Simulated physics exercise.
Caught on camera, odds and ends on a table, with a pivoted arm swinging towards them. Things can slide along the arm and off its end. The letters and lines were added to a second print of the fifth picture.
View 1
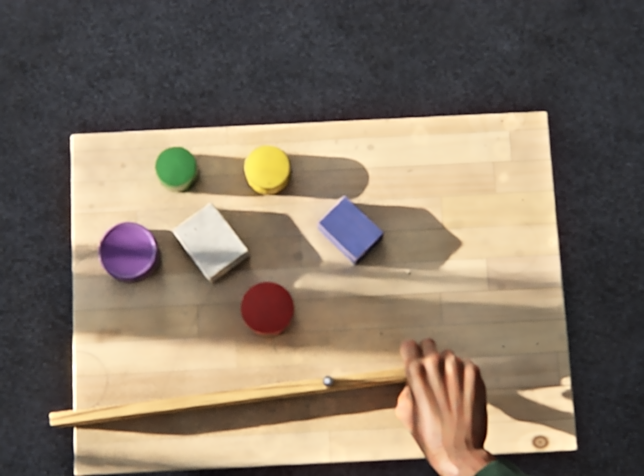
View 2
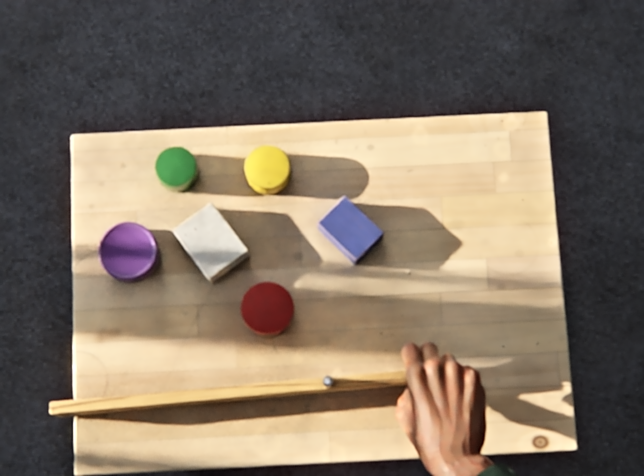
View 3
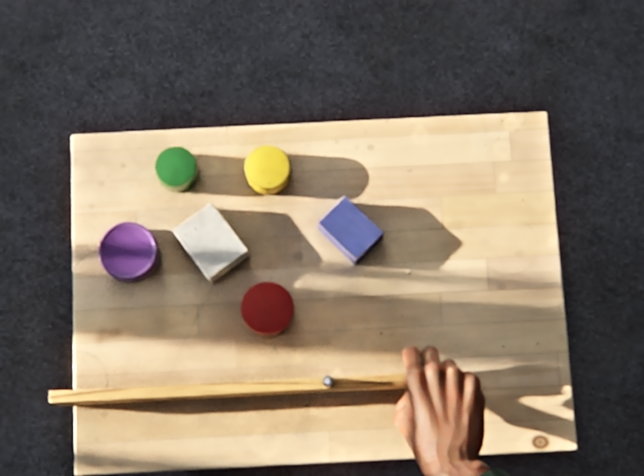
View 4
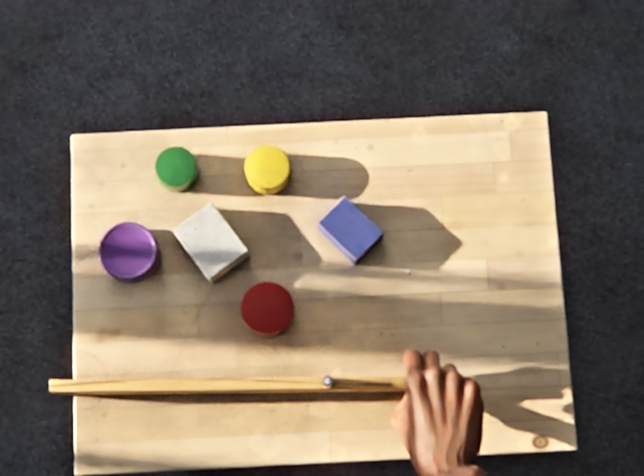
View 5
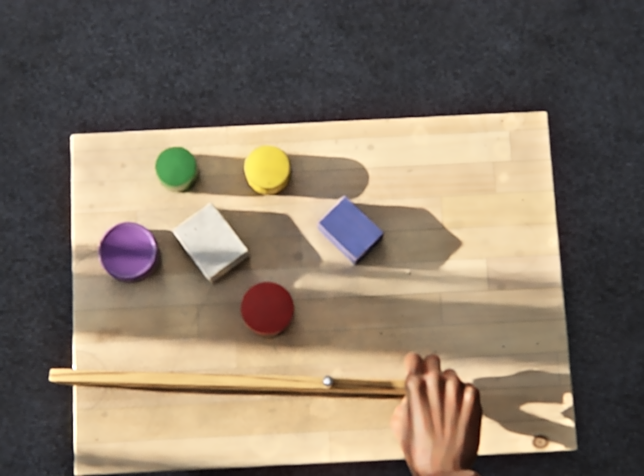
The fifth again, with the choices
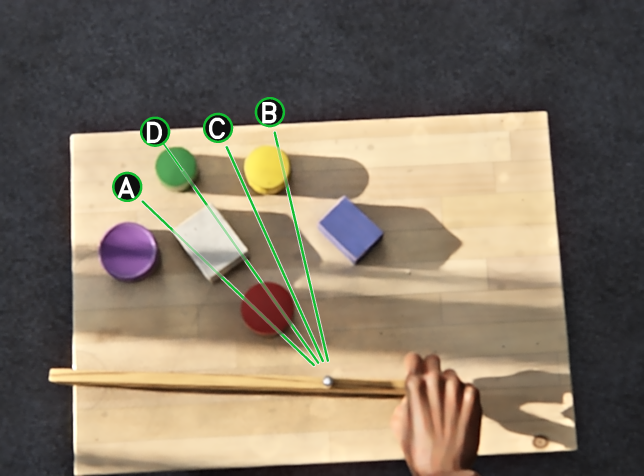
A hand at lower right turning a pivoted wooden arm, its left end swinging slightly upward below six still, colourful objects.
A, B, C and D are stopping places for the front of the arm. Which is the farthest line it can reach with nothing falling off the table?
It should halt at A.
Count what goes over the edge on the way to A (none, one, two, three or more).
By then, none.
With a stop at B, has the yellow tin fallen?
By then, no.
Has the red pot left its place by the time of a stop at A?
Yes.
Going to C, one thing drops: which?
It is the green pot.
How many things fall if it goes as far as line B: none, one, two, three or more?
By then, two.
On the marked copy, A at (227, 282); B at (301, 244); C at (274, 252); D at (249, 265).
Following A. Soon after the start, arm (191, 340); green pot (177, 169); yellow tin (268, 170).
Later, arm (209, 304); purple jar (146, 224); green pot (177, 169).
In the end, arm (225, 284); green pot (192, 145); purple jar (173, 189); nothing has fallen.
As for the rest, B drops the green pot and purple jar; C drops the green pot; D drops the green pot.
